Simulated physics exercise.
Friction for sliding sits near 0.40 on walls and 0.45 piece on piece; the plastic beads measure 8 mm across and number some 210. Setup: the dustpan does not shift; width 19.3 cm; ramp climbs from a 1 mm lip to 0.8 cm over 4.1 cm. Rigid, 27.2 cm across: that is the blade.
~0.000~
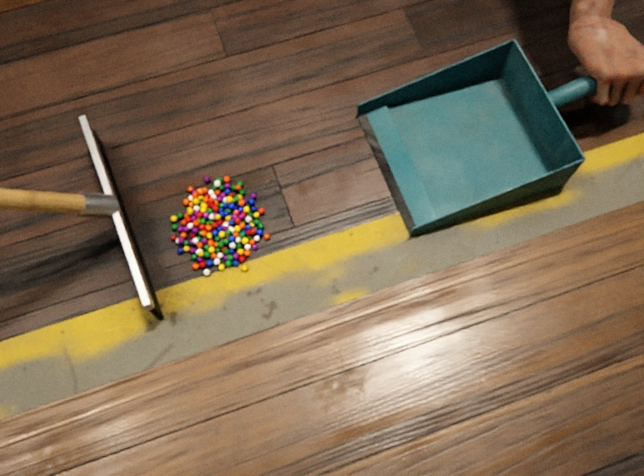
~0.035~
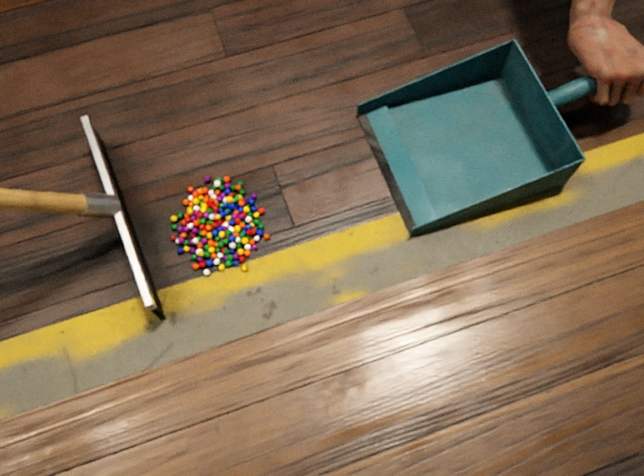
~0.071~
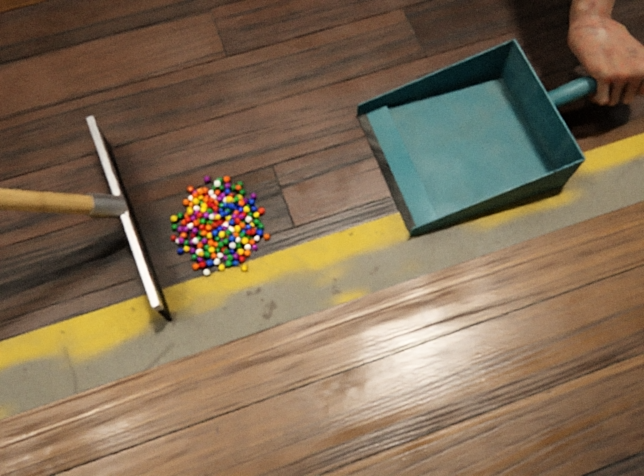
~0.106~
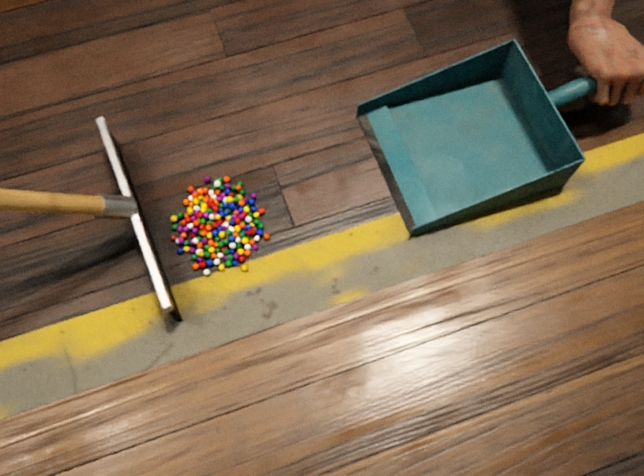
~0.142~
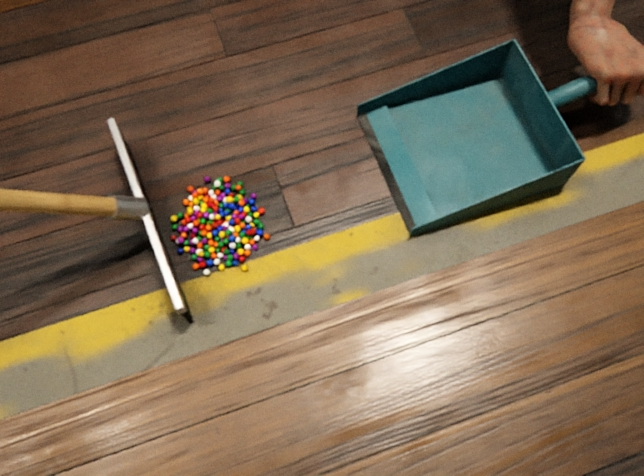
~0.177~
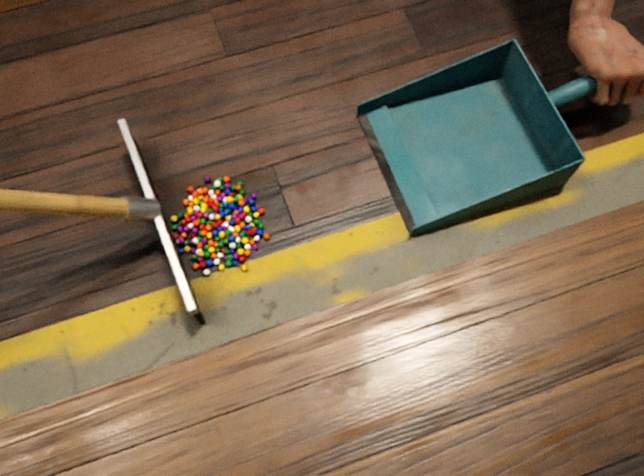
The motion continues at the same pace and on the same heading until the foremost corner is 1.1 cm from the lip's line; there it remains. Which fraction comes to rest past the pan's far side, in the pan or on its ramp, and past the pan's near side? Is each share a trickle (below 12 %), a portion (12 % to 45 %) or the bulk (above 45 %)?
Far side: A trickle; pan: A portion; near side: A portion.
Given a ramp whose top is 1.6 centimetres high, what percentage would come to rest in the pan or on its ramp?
Estimated share: Around 15 in a hundred.
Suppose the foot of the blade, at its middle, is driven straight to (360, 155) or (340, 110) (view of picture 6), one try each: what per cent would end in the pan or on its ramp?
Around 45 per cent, and around 35 per cent.
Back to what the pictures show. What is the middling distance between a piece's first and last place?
Median: Approx. 22 cm.
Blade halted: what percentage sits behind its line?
15 %.
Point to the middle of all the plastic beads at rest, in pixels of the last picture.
Resting centre estimate: Around (389, 193).
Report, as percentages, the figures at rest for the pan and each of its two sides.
Far side 5 %, pan 20 %, near side 20 %.
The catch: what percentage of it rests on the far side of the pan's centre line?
Something like 10 per cent of the catch.
After 0.53 s, middle of the blade 16 cm from the lip; 0 % over the lip, far side 0 %, near side 5 %.
After 0.77 s, middle of the blade 8 cm from the lip; 0 % over the lip, far side 5 %, near side 15 %.
Then, at 1.12 s, middle of the blade 2 cm from the lip; 20 % over the lip, far side 5 %, near side 20 %.
At rest (1.6 s), far side 5 %, pan 20 %, near side 20 %, in front of the lip or behind the blade 55 %.
